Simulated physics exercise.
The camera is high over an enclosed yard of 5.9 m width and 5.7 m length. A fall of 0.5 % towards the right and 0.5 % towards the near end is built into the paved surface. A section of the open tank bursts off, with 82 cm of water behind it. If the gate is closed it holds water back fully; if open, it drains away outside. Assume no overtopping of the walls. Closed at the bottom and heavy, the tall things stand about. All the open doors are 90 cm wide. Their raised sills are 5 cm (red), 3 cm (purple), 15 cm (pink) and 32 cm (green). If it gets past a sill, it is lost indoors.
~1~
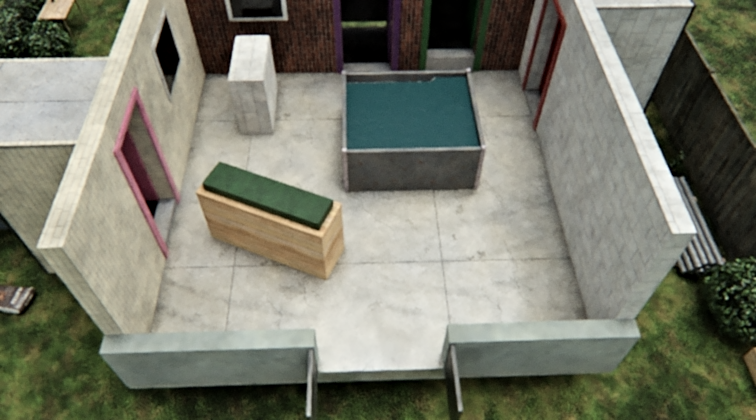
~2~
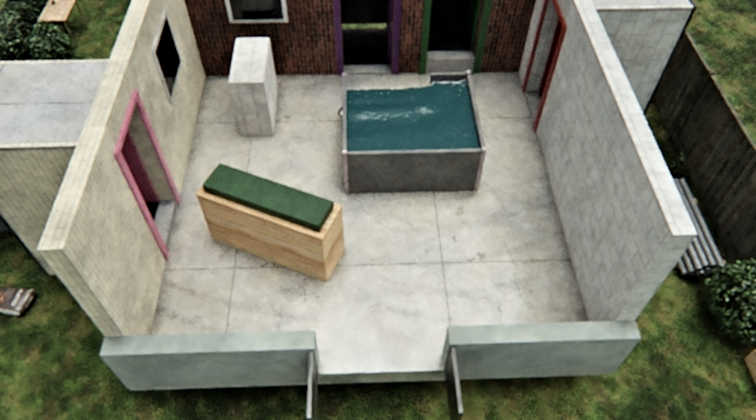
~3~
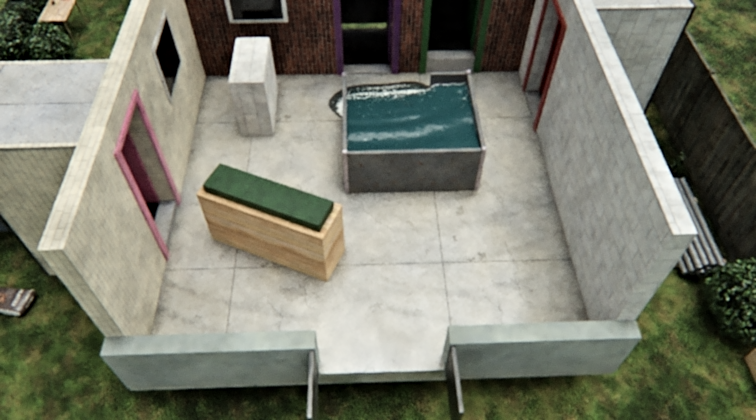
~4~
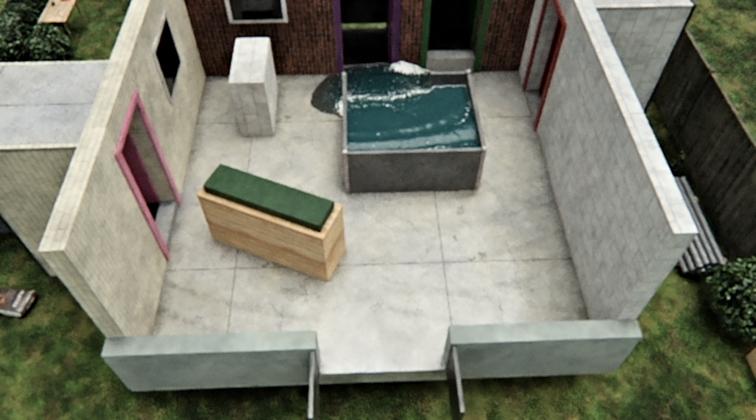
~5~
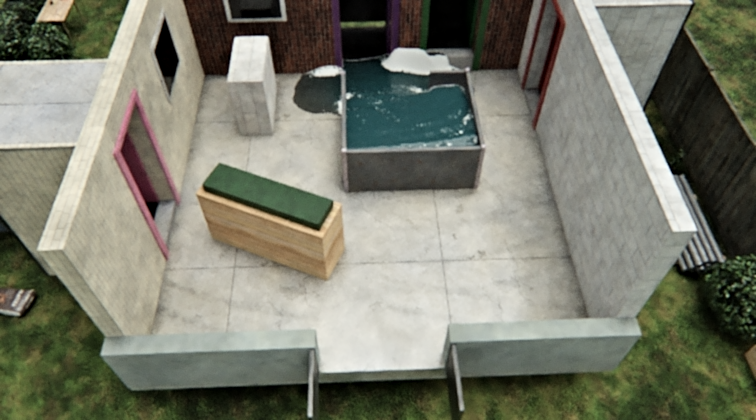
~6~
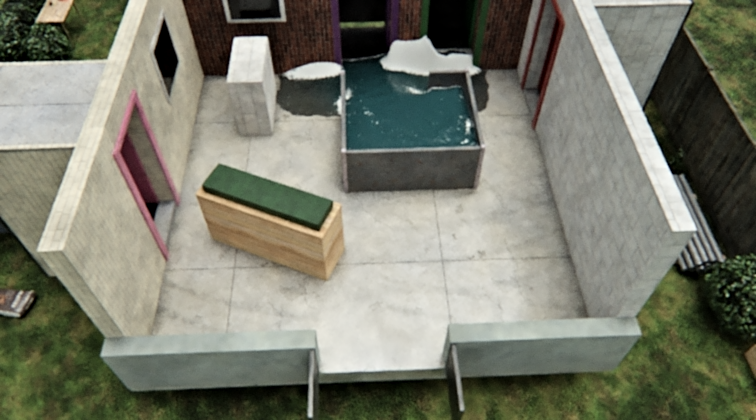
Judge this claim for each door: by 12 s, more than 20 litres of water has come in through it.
My prediction: The red door lets in more than the cap; the purple door lets in more than the cap; the pink door lets in less than the cap; the green door lets in less than the cap.
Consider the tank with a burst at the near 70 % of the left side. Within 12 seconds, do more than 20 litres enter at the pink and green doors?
Outcome at pink: Exceeded; outcome at green: Not exceeded.
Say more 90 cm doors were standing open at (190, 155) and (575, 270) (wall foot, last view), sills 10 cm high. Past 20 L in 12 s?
Per doorway, in order: Insufficient / insufficient.
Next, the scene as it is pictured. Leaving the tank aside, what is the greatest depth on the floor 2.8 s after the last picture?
It tops out at some 22 cm.
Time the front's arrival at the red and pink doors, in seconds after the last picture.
Red 0.6 s, pink 2.2 s.
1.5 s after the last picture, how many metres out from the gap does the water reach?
Some 3.6 m out.
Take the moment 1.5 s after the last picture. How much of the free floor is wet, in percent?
I'd guess around 30 %.
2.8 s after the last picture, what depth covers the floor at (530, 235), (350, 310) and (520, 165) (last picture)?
Depths: About 3, 0 and 5 centimetres.
Then, 0.7 s after the last picture water covers 20 % of the floor and is deepest (48 cm) near (398, 80); red door 8 cm at the sill, 1 L in, purple door 35 cm at the sill, 407 L in, pink door not reached, green door 23 cm at the sill, 3 L in.
Then, 1.5 s after the last picture water covers 30 % of the floor and is deepest (40 cm) near (214, 78); red door 16 cm at the sill, 42 L in, purple door 30 cm at the sill, 700 L in, pink door not reached, green door 16 cm at the sill, 3 L in.
Then, 2.8 s after the last picture water covers 60 % of the floor and is deepest (22 cm) near (204, 78); red door 13 cm at the sill, 106 L in, purple door 20 cm at the sill, 926 L in, pink door 2 cm at the sill, 0 L in, green door 13 cm at the sill, 4 L in.
Then, 6.3 s after the last picture water covers 95 % of the floor and is deepest (12 cm) near (507, 348); red door 8 cm at the sill, 164 L in, purple door 9 cm at the sill, 1121 L in, pink door 6 cm at the sill, 0 L in, green door 6 cm at the sill, 4 L in.
Then, 11.3 s after the last picture water covers 95 % of the floor and is deepest (8 cm) near (588, 345); red door 4 cm at the sill, 175 L in, purple door 4 cm at the sill, 1159 L in, pink door 3 cm at the sill, 0 L in, green door 3 cm at the sill, 4 L in.
